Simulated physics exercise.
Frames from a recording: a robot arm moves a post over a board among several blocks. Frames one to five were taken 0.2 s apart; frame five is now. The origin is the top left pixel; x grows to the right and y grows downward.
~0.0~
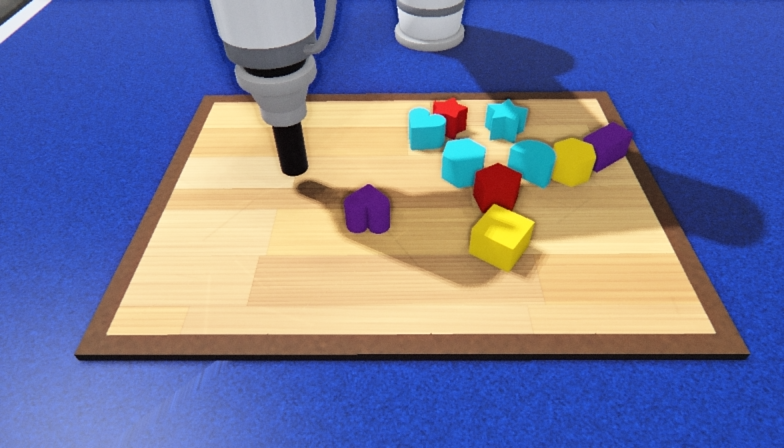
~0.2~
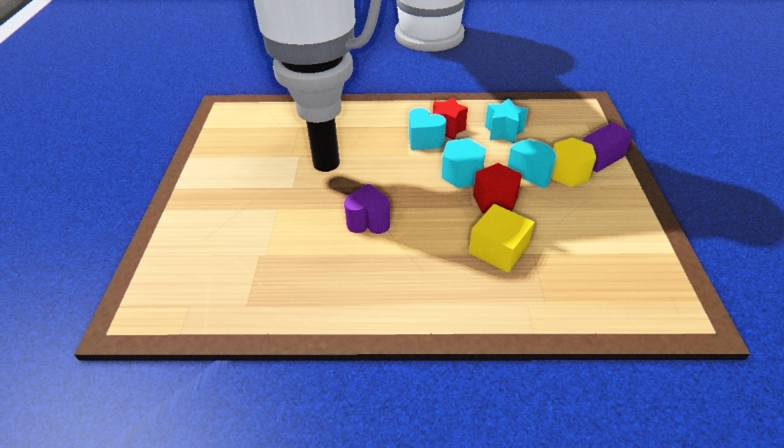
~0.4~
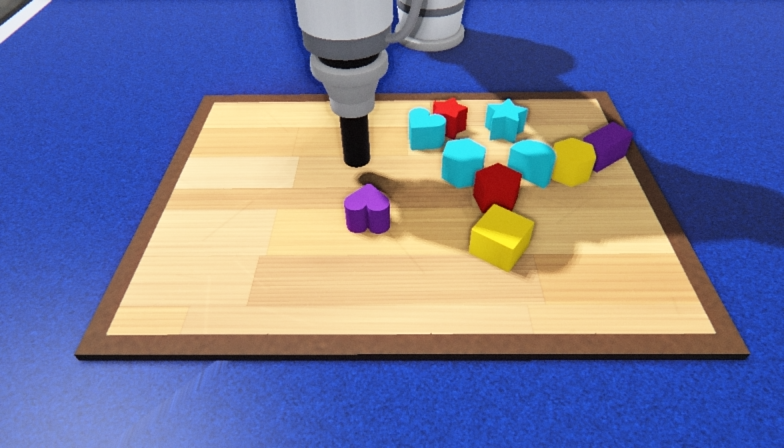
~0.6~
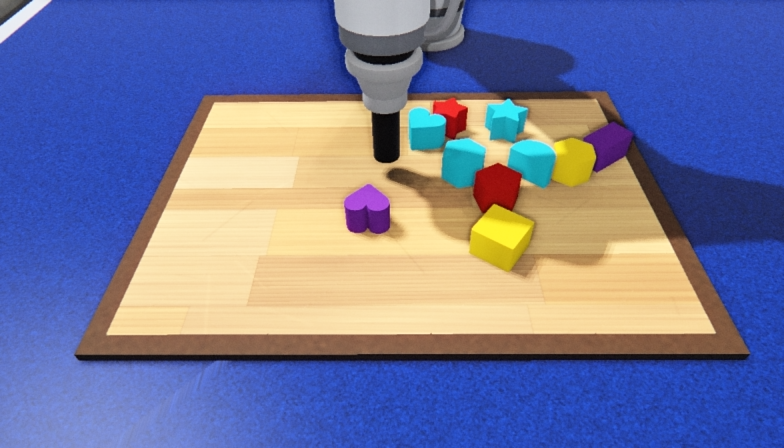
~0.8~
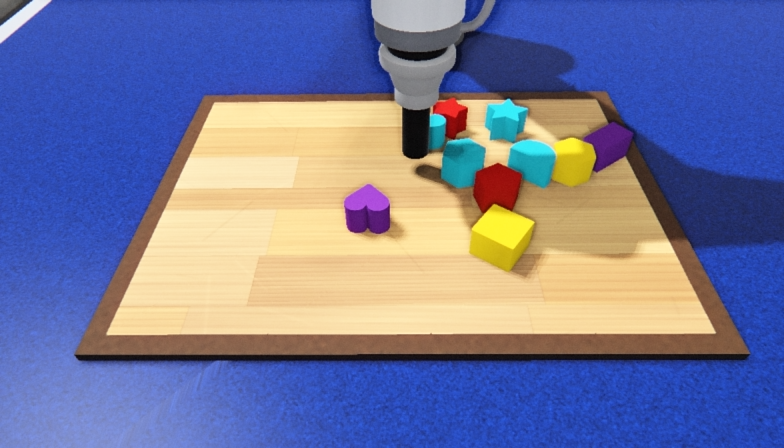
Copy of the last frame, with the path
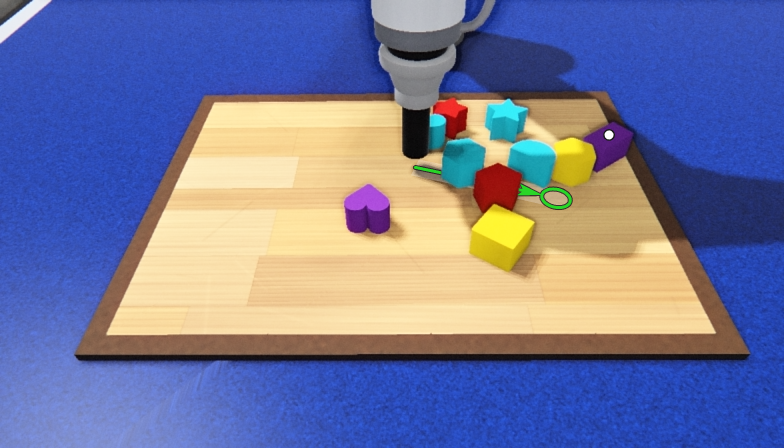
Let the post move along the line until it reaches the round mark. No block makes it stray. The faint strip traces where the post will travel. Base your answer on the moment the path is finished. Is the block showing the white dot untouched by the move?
Short answer: No.
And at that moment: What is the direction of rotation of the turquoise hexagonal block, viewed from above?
The turn is anti-clockwise.
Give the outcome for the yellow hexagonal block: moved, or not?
When the path is over, the yellow hexagonal block has left its spot.
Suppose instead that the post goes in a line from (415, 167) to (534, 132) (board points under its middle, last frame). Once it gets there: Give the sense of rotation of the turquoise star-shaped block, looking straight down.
From the top: Counterclockwise.
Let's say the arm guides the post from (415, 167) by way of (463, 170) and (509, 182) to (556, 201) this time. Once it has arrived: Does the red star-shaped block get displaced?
In short: No.
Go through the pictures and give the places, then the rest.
The first picture shows post's lower end at (295, 168); turquoise hexagonal block at (465, 151); red pentagon at (499, 177); turquoise half-round block at (536, 150); yellow hexagonal block at (575, 150); purple oblong at (609, 135).
The second picture shows post at (327, 164); blocks still.
The third picture shows post at (357, 160); blocks still.
The fourth picture shows post at (387, 156); blocks still.
The fifth picture shows post at (415, 152); turquoise hexagonal block at (465, 151); red pentagon at (499, 177); turquoise half-round block at (536, 150); yellow hexagonal block at (575, 150); purple oblong at (609, 135).
Drawn move, from (415, 167) to (556, 198); the dot is on the purple oblong.
The first path, step by step. One third of the way, post at (462, 161); turquoise hexagonal block at (497, 153), turned 15° anticlockwise; red pentagon at (506, 180), turned 20° clockwise.
Two thirds of the way, post at (510, 171); turquoise hexagonal block at (538, 152), turned 55° anticlockwise; red pentagon at (513, 186), turned 35° clockwise; turquoise half-round block at (561, 140); yellow hexagonal block at (600, 151); purple oblong at (621, 132).
At the end, post at (560, 182); turquoise hexagonal block at (552, 151), turned 80° anticlockwise; red pentagon at (515, 187), turned 50° clockwise; turquoise half-round block at (564, 133); yellow hexagonal block at (603, 151), turned 15° clockwise; purple oblong at (623, 132), turned 15° anticlockwise.
